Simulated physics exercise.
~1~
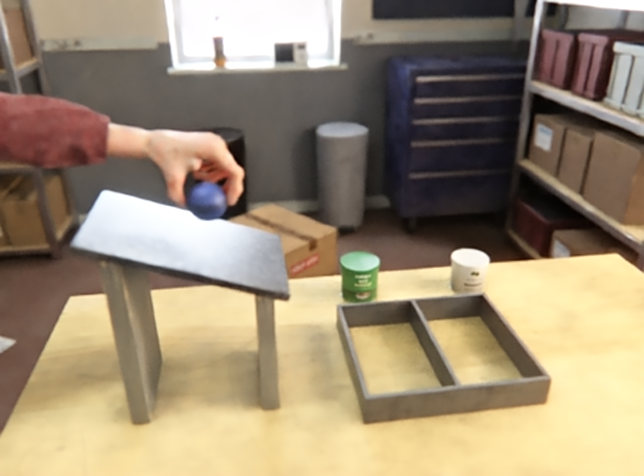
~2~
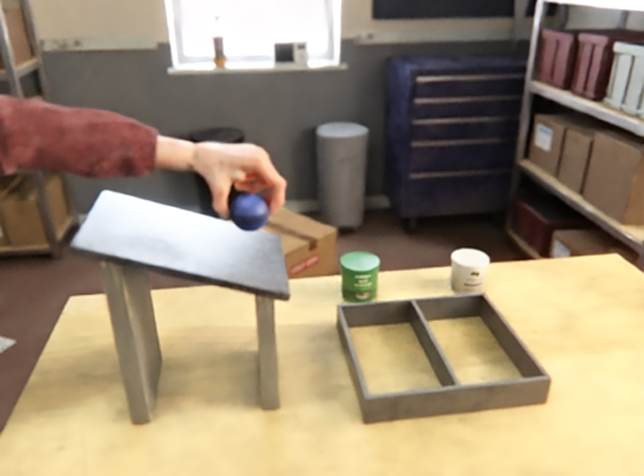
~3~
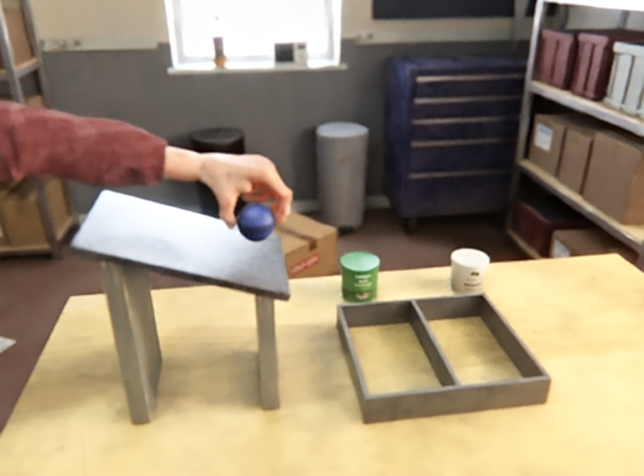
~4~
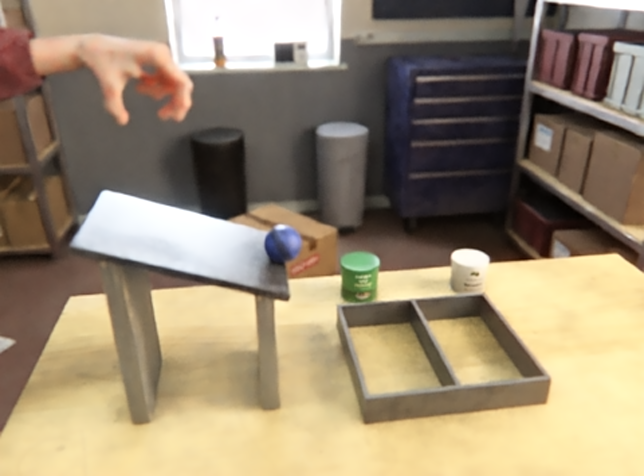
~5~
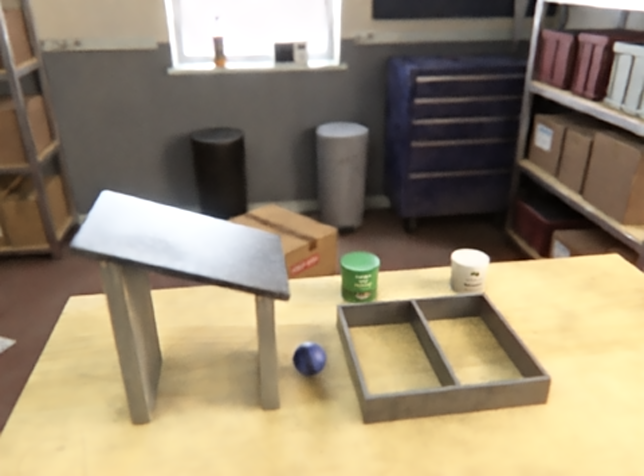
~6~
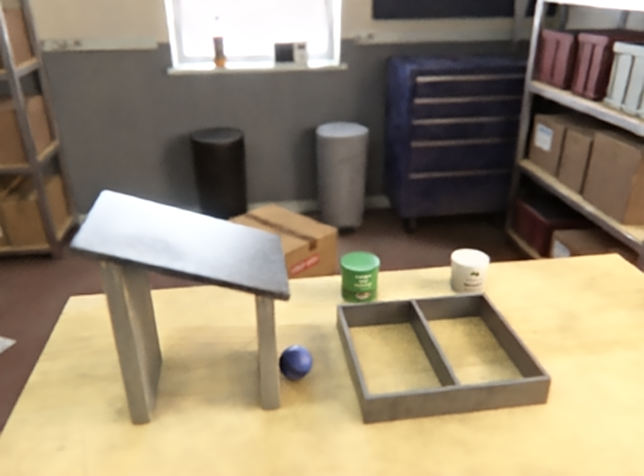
A blue ball released by a hand leaves the sloped board and ends outside the tray.
